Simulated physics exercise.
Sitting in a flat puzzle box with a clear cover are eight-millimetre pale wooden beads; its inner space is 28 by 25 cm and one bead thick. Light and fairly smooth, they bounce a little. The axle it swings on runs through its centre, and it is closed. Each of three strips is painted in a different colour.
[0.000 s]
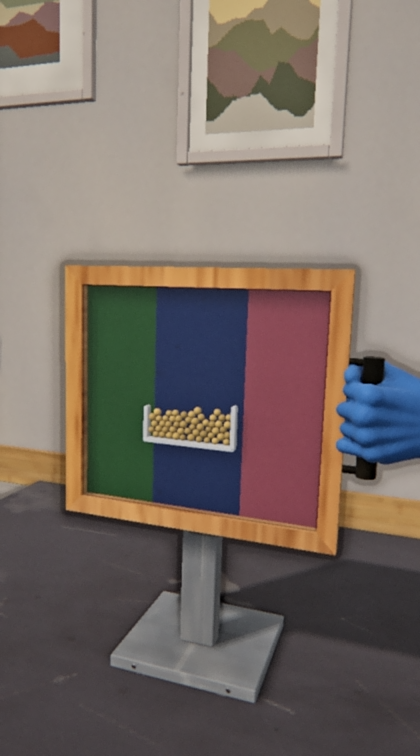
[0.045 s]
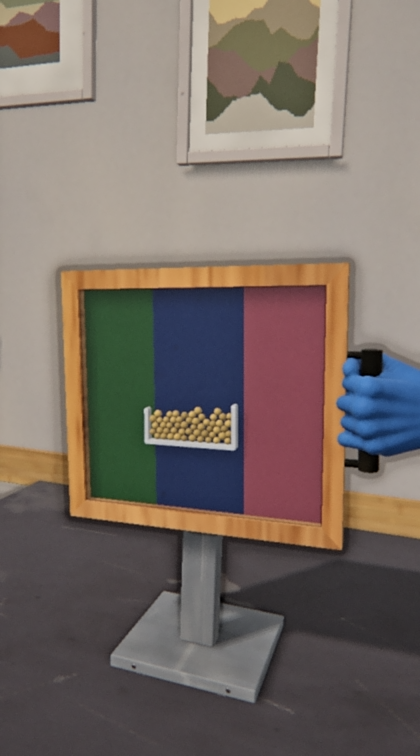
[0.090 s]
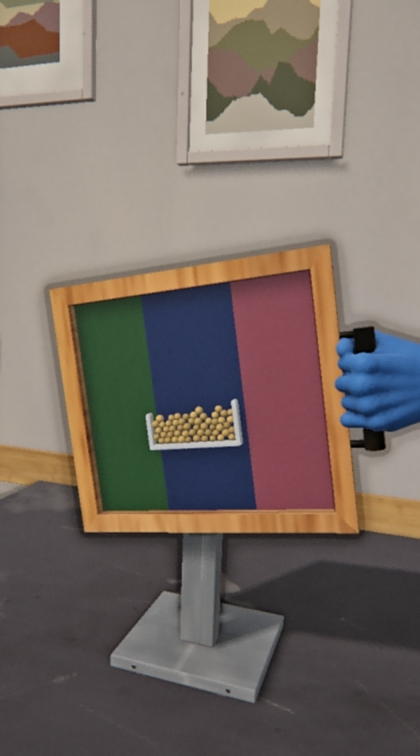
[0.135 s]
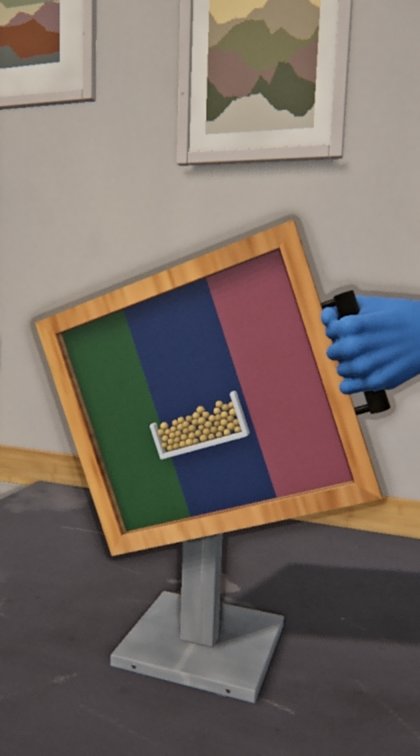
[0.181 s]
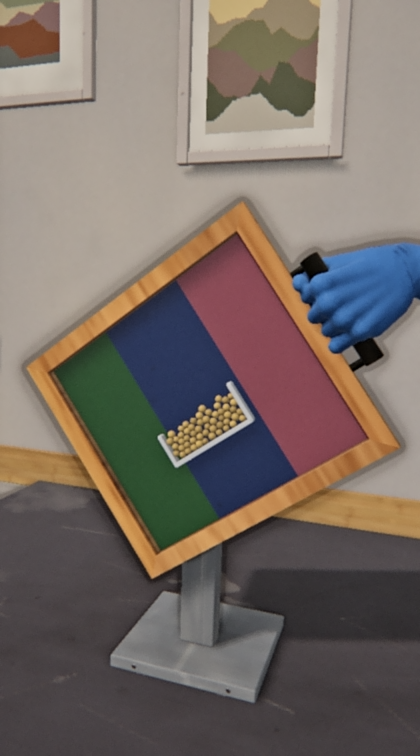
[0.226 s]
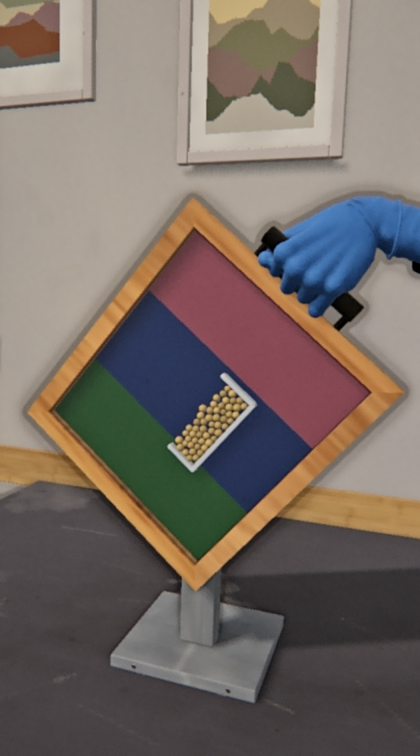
At the start, a wooden-framed panel with green, blue and pink stripes sits level on a grey stand, small pale beads heaped in a white tray at its middle. A blue-gloved hand on the right-hand handle turns it anticlockwise, slightly at first, then steeply, until the tray slants with the beads still inside.
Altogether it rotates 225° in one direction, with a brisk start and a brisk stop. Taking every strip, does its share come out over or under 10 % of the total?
Pink: Over; blue: Over; green: Under.
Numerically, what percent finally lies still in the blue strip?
Roughly 20%.
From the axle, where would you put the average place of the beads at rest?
Offset approx. 1 cm right, 14 cm below.
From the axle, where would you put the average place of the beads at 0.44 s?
2 cm right, 4 cm below.
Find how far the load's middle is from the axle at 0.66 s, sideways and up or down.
Right: About 7 cm; below: About 10 cm.
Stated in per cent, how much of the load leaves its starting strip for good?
Roughly 80 in a hundred.
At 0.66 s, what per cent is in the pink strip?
About 0 percent of the load.
After 0.44 s, it stands 119° anticlockwise; the beads' middle is 2 cm right of and 4 cm below the centre; blue 70 %, green 30 %.
After 0.66 s, it has come round 189° anticlockwise; the beads' middle is 7 cm right of and 10 cm below the centre; blue 50 %, green 50 %.
After 0.84 s, it has come round 225° anticlockwise; the beads' middle is 10 cm right of and 7 cm below the centre; pink 30 %, blue 25 %, green 45 %.
All still by 1.8 s, it has come round 225° anticlockwise; pink 80 %, blue 20 %, green 0 %.
